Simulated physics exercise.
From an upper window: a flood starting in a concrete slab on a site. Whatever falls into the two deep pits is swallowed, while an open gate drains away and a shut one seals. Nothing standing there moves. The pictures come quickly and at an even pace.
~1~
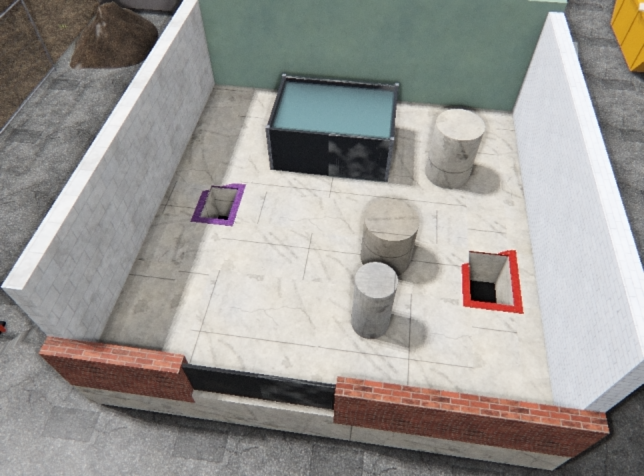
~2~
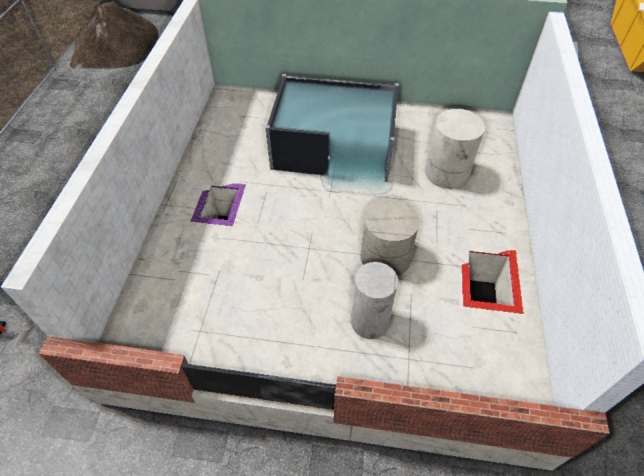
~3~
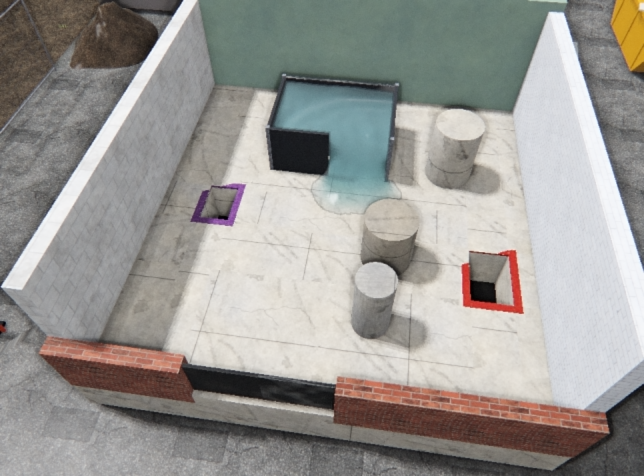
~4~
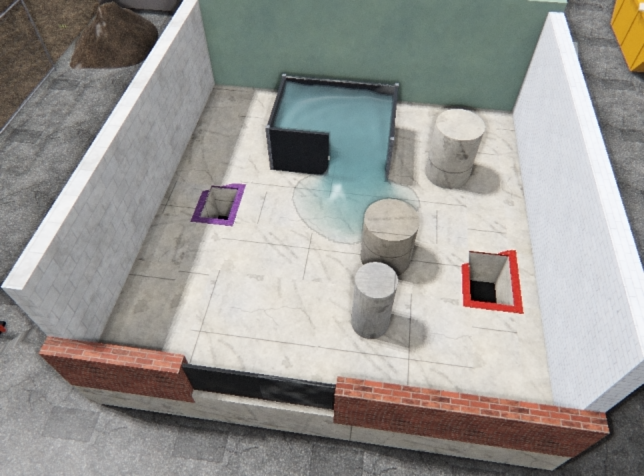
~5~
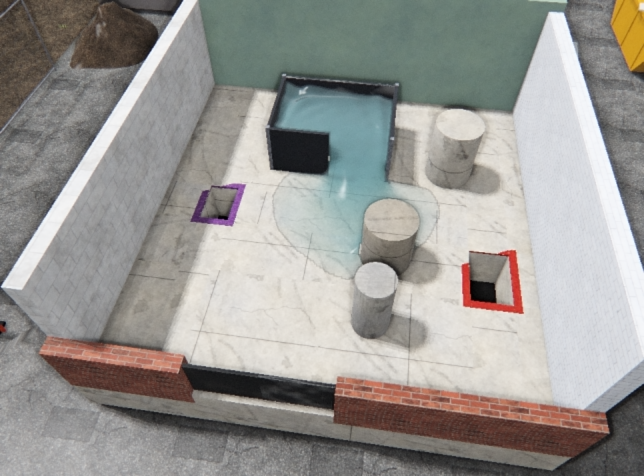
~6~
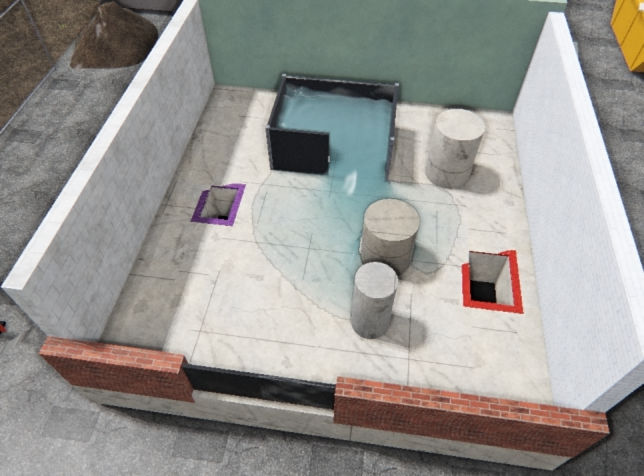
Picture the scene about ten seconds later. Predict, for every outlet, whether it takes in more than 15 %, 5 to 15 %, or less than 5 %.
One by one: The gate drains a share short of five per cent. The purple pit drains a share of five to fifteen per cent. The red pit drains a share exceeding fifteen per cent.
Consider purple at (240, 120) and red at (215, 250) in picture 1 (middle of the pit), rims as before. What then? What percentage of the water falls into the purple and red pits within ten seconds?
The purple pit takes around 6 percent, while the red pit takes around 14 percent.
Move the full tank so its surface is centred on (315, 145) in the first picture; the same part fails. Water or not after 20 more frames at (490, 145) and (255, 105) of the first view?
Result, in sequence: Waterlogged; unreached.
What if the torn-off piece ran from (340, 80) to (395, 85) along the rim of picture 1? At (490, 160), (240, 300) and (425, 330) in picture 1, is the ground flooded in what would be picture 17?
Well, the first is hit by the spill, the next missed by the spill, the last missed by the spill.
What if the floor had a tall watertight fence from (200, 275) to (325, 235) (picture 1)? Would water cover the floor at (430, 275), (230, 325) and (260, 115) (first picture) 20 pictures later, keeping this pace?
Going spot by spot: Drenched, then drenched, then high and dry.
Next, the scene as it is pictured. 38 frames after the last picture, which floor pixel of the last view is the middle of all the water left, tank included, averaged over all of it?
It is around (314, 245).
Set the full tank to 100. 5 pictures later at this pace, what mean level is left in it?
Some 56 per cent.
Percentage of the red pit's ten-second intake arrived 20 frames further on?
Share by then: 40 in a hundred.
A moment on, water covers 35 % of the floor; the gate 0 %, the purple pit 0 %, the red pit 2 %.
Next, water covers 45 % of the floor; the gate 0 %, the purple pit 0 %, the red pit 8 %.
Then, water covers 60 % of the floor; the gate 0 %, the purple pit 0 %, the red pit 13 %.
Later, water covers 85 % of the floor; the gate 0 %, the purple pit 5 %, the red pit 21 %.
In the end, water covers 95 % of the floor; the gate 0 %, the purple pit 9 %, the red pit 32 %.
